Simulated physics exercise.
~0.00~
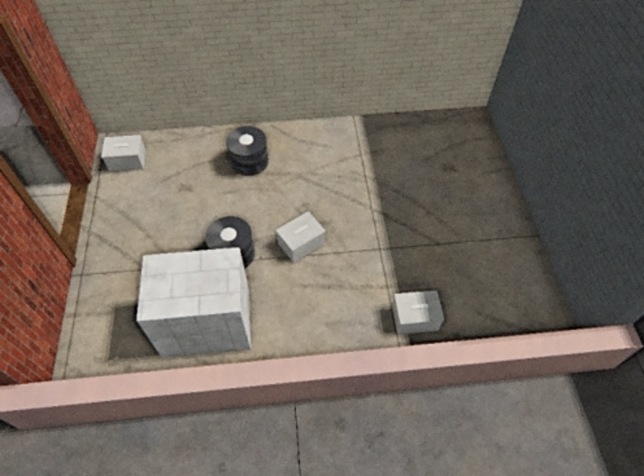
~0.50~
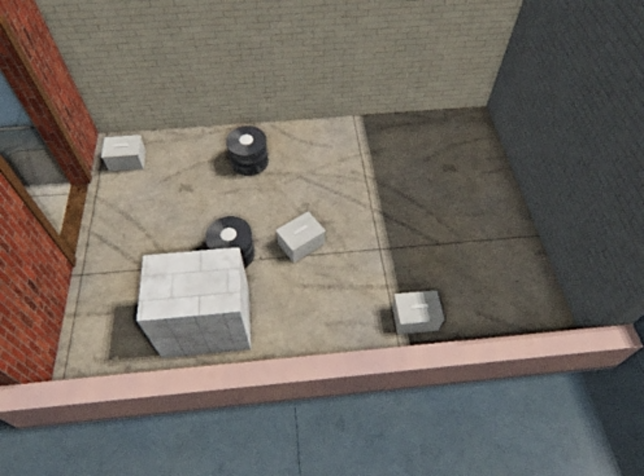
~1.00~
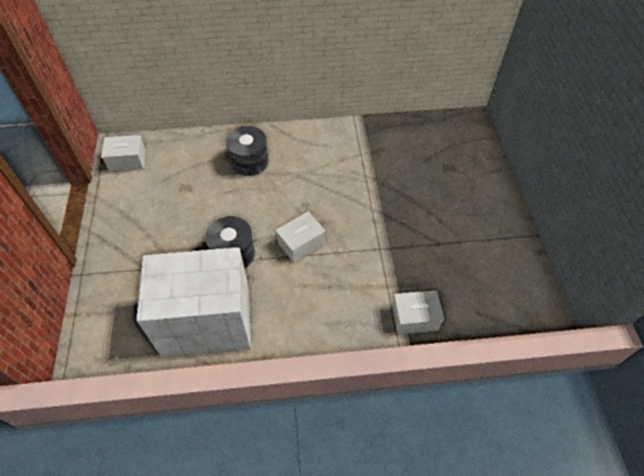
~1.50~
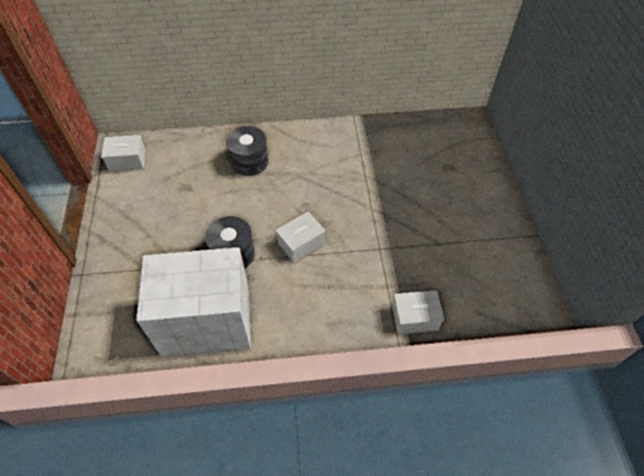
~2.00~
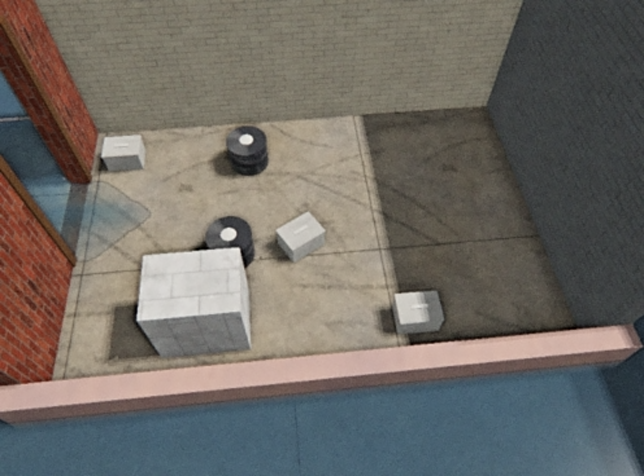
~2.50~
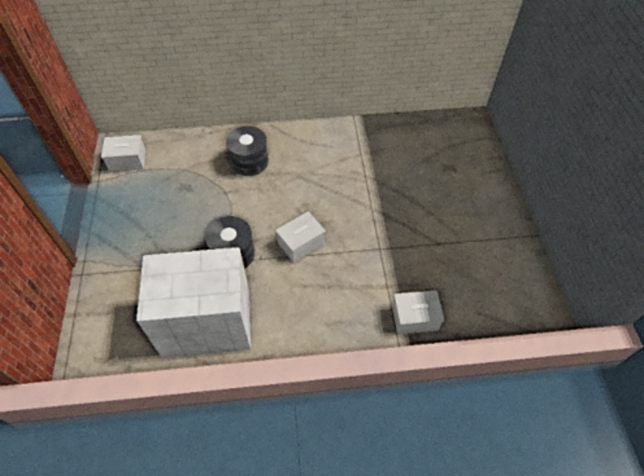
A high, fixed camera looks down into a corner store with pale brick at the back, a dark wall on the right and red brick around a doorway on the left. A large whitish block stands near the low pink front wall, with dark round tubs and small pale boxes behind and beside it. Bluish water covers the street outside, then spreads through the doorway across the floor, while the objects stay still.
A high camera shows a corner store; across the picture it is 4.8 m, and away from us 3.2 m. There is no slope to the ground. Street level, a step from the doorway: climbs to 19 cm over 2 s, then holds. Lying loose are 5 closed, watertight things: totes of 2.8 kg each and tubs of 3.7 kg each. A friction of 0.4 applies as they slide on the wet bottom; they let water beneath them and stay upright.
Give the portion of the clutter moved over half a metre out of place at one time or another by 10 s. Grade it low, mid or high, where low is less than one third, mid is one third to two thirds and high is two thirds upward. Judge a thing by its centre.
Grade: High.
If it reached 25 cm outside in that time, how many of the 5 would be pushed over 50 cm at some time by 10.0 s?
Then the count would be 4.
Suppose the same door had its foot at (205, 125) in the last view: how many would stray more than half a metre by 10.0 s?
In that case the number is 4.
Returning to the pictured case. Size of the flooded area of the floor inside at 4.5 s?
The covered patch comes to about 11.0 m2.
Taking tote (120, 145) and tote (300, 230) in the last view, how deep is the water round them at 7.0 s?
Roughly 2 and 7 cm.
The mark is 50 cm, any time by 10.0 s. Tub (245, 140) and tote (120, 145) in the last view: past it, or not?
Listed as asked: Outside the limit and inside the limit.
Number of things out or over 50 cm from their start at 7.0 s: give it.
By then the count is 4.
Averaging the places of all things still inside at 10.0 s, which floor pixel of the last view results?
Centred roughly on (359, 244).
After 3.5 s 1 of 5 are over 50 cm from their spots; 0 afloat.
After 4.5 s 3 of 5 are over 50 cm from their spots; 1 afloat.
After 7.0 s 4 of 5 are over 50 cm from their spots; 4 afloat.
After 10.0 s 3 of 5 are over 50 cm from their spots, and 4 have been at some point; 5 afloat.
